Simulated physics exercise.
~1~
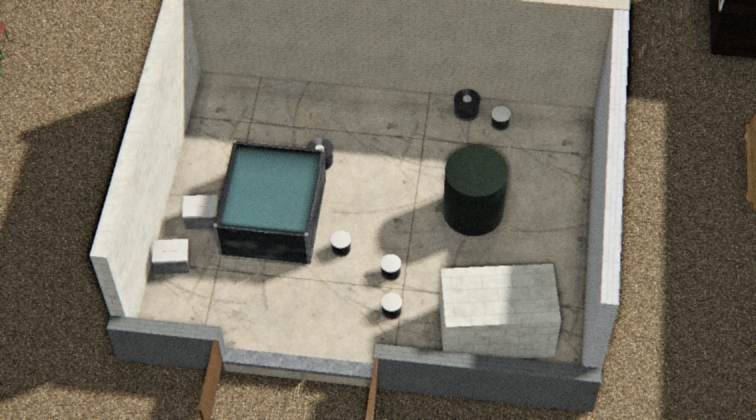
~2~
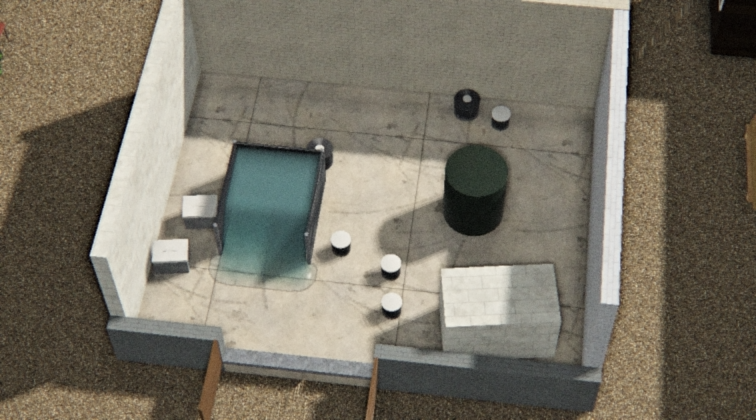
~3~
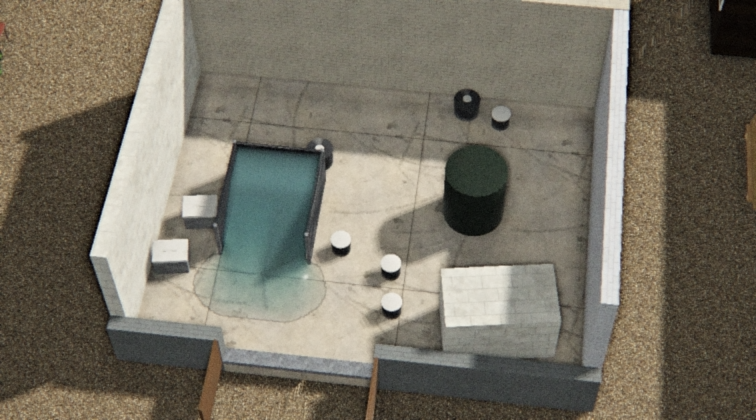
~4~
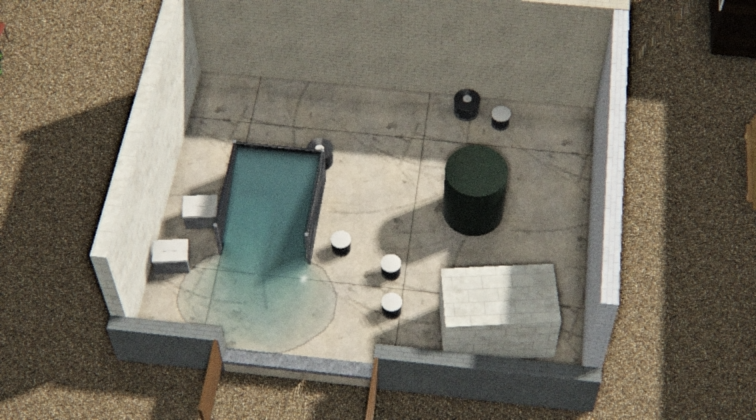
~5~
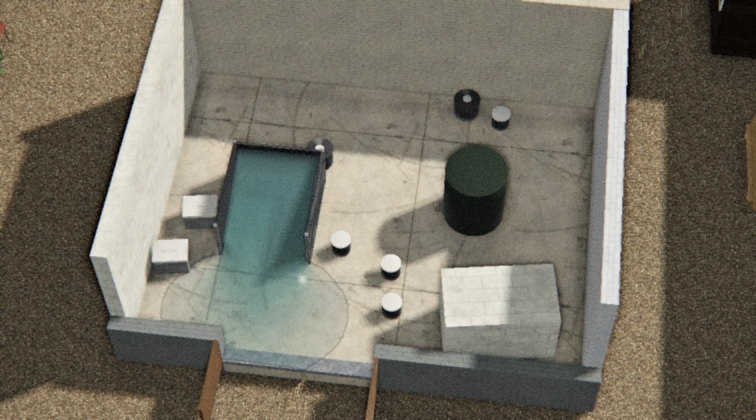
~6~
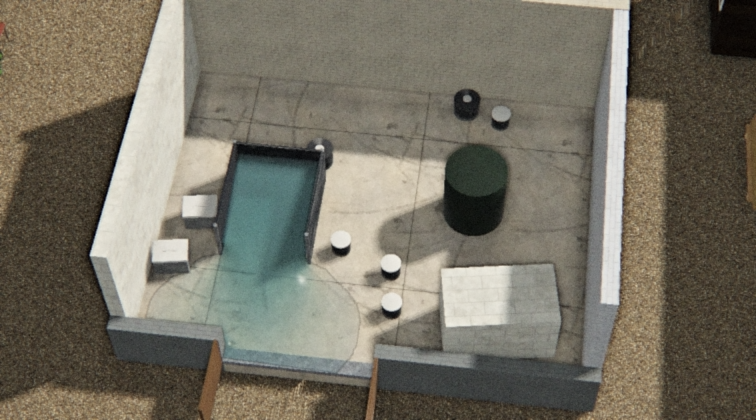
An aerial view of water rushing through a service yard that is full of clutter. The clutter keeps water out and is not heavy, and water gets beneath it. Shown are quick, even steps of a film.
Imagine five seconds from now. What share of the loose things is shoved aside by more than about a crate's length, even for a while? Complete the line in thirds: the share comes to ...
The share comes to less than a third.
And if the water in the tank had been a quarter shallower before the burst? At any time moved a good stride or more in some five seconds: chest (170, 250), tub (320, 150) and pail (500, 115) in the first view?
Went the distance, fell short, fell short.
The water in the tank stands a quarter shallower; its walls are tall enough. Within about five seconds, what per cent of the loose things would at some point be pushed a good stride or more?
About 20 in every hundred loose things.
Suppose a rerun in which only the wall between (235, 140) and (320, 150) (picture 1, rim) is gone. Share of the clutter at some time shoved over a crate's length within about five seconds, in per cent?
I make it 60 per cent.
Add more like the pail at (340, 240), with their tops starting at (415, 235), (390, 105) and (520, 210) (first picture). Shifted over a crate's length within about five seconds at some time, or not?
Results - 1: Doesn't go far; 2: Doesn't go far; 3: Doesn't go far.
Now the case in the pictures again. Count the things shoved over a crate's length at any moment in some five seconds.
The total is 2.
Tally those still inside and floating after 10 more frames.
The figure is 0.
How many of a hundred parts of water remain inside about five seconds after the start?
That comes to roughly 42 parts in a hundred.
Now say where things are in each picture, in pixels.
A tub at (467, 99) rests on the ground; a pail at (391, 263), on the bottom; 0 of 8 have shifted, in the first picture.
A tub at (467, 99), on the bottom; a pail at (391, 263), on the bottom; 0 of 8 have shifted, in the second picture.
A tub at (467, 99), on the bottom; a pail at (391, 263) rests on the ground; 0 of 8 have shifted, in the third picture.
A tub at (467, 99), on the bottom; a pail at (391, 263) rests on the ground; 0 of 8 have shifted, in the fourth picture.
A tub at (467, 99) rests on the ground; a pail at (391, 263), on the bottom; 0 of 8 have shifted, in the fifth picture.
A tub at (467, 99) rests on the ground; a pail at (391, 263) rests on the ground; 0 of 8 have shifted, in the sixth picture.
A moment on, 0 of 8 are well off their spots; 0 afloat.
Next, 1 of 8 are well off their spots; 0 afloat.
Later, 2 of 8 are well off their spots; 1 afloat.
In the end, 2 of 8 are well off their spots, and 2 have been at some point; 0 afloat.
